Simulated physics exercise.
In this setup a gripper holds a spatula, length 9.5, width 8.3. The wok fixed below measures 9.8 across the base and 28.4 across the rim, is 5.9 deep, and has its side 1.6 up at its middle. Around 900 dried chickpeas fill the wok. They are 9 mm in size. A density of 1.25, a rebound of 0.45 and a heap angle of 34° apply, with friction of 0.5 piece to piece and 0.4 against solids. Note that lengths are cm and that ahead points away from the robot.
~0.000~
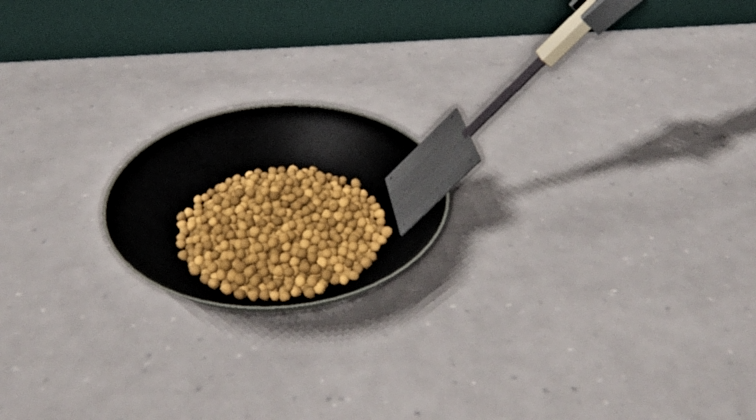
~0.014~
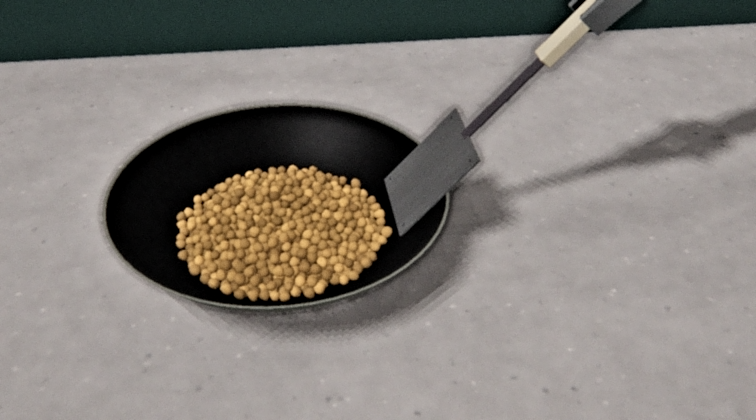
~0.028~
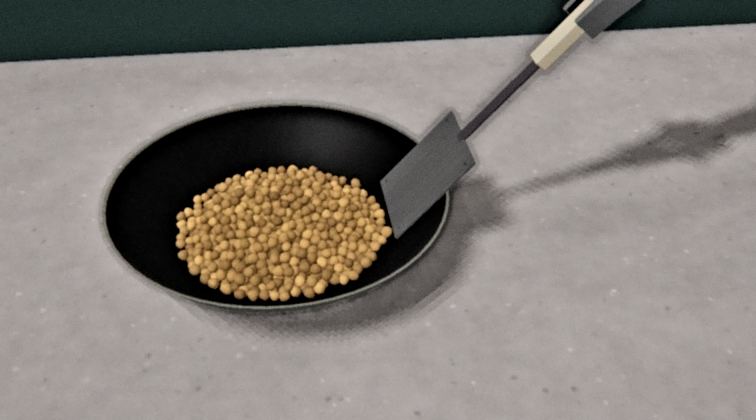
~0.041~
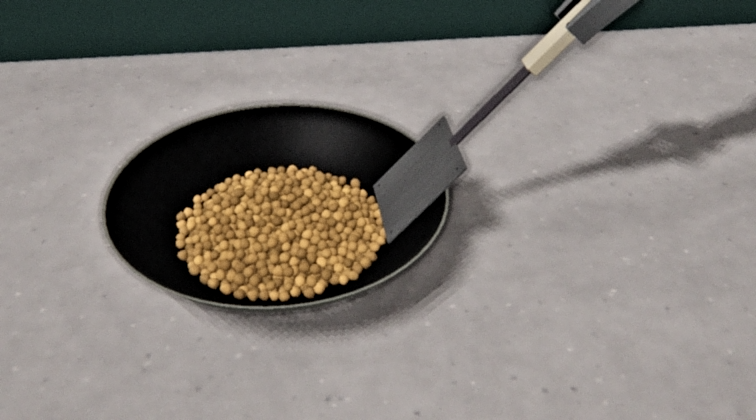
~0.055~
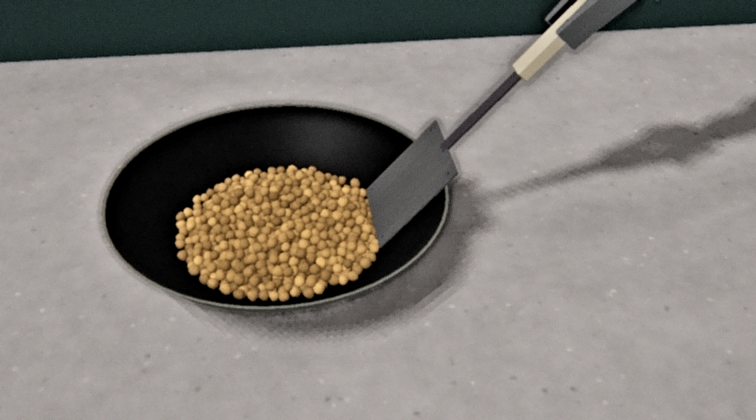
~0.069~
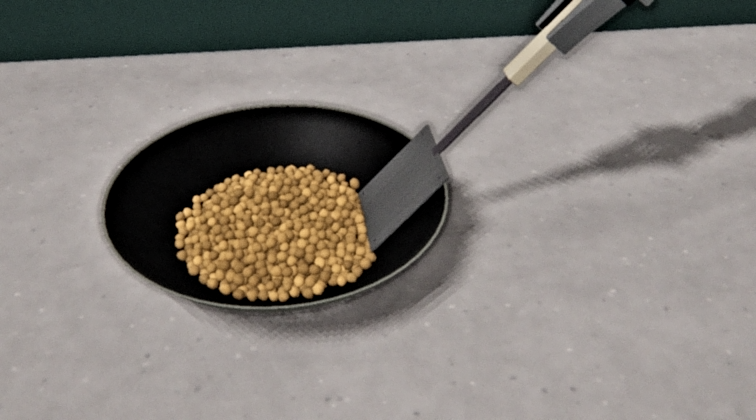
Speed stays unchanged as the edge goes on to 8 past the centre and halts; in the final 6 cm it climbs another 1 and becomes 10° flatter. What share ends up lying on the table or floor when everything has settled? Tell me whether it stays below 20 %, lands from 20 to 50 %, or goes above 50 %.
It stays below 20 %.
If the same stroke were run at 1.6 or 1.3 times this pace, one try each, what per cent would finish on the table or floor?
Estimates in order: 10 per cent, 5 per cent.
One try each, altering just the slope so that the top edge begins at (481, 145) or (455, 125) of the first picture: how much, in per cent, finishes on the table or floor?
Some 0 per cent, then some 5 per cent.
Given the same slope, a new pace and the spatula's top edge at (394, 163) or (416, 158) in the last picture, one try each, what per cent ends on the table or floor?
Near 30 per cent in the first try and near 15 per cent in the second.
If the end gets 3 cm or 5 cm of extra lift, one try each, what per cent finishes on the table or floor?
I'd say close to 0 percent for the first and close to 5 percent for the second.
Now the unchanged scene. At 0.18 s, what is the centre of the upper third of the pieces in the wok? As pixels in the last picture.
Roughly pixel (246, 219).
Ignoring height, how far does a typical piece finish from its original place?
Somewhere about 5 centimetres, I'd say.
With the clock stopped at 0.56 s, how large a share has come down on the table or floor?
My estimate is roughly 0 %.
By 0.18 s, sloping 49°, highest piece 4 above the table; 900 in the wok.
By 0.30 s, sloping 45°, highest piece 6 above the table; 900 in the wok.
By 0.56 s, sloping 39°, highest piece 7 above the table; 884 in the wok, 14 on the table or floor, 2 on the blade or in flight.
By 1.61 s, sloping 39°, highest piece 7 above the table; 883 in the wok, 17 on the table or floor.
Final count, 883 in the wok, 17 on the table or floor. That is 2 % on the table or floor.
